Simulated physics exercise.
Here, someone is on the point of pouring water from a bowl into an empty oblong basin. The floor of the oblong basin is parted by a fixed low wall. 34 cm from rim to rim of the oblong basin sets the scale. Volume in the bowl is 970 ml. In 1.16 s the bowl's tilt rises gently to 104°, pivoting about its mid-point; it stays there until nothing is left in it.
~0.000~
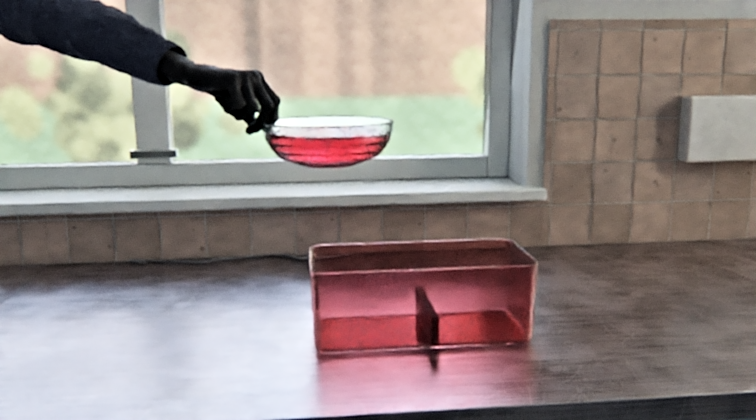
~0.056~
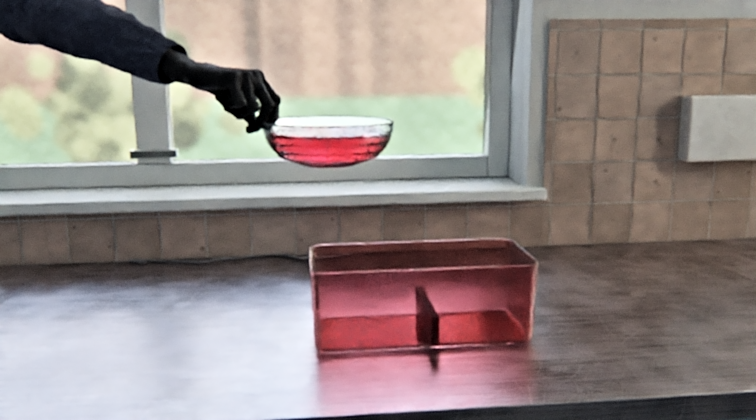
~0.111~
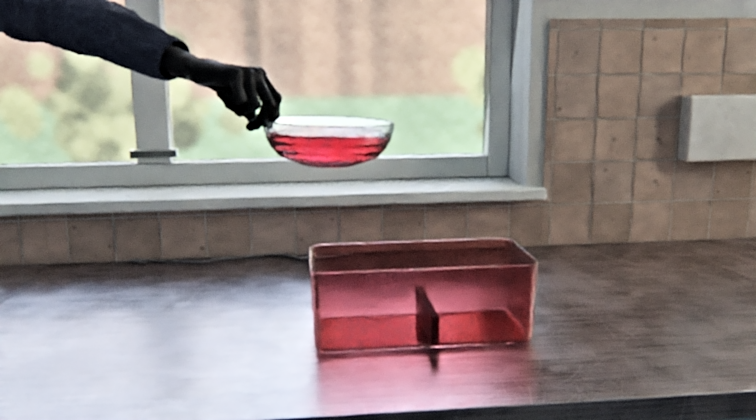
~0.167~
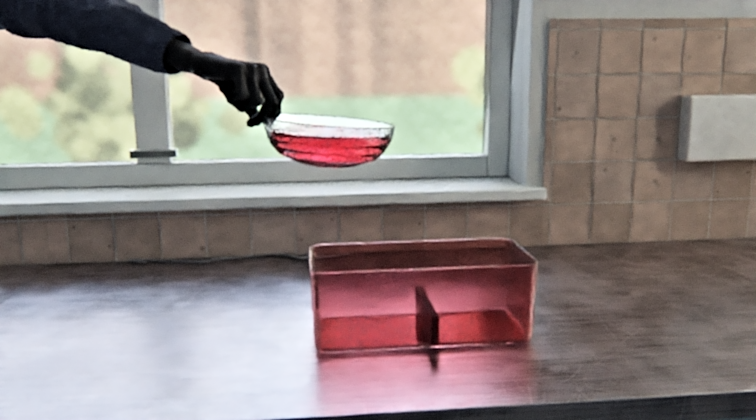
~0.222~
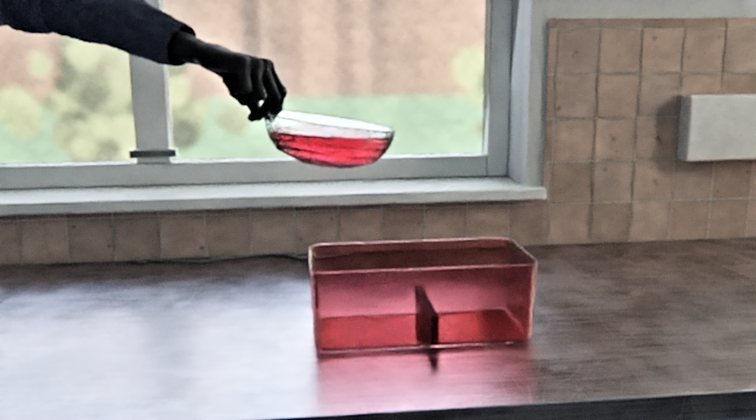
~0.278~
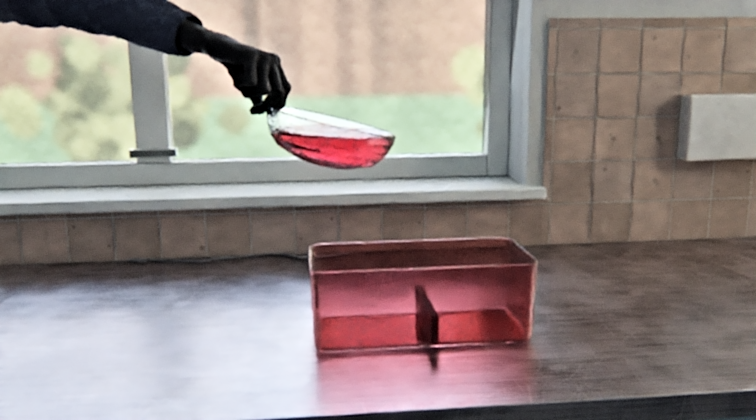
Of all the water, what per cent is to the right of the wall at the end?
I would say 61 percent.
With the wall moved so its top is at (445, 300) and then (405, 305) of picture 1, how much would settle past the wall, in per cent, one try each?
Around 40 and 80 percent, in that order.
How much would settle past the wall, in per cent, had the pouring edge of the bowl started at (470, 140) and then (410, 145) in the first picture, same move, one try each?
Result: 75 per cent, then 70 per cent.
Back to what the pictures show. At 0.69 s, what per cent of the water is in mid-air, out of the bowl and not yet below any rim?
Around 46 percent.
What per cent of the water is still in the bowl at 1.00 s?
Roughly 0 per cent.
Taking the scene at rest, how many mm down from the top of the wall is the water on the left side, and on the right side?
Close to 34 mm left and close to 20 mm right.
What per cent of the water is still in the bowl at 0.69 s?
Close to 24 in a hundred.
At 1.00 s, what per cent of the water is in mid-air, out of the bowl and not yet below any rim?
4 in a hundred, give or take.
After 0.69 s the tilt is 68° and 24 per cent is still to pour, 3 is left of the wall and 26 right of it.
After 1.00 s the tilt is 99° and 0 per cent is still to pour, 34 is left of the wall and 61 right of it.
After 1.31 s the tilt is 104° and 0 per cent is still to pour, 37 is left of the wall and 61 right of it.
After 1.66 s the tilt is 104° and 0 per cent is still to pour, 37 is left of the wall and 61 right of it.
In the end 37 per cent lies left of the wall, 61 right of it and 2 outside.
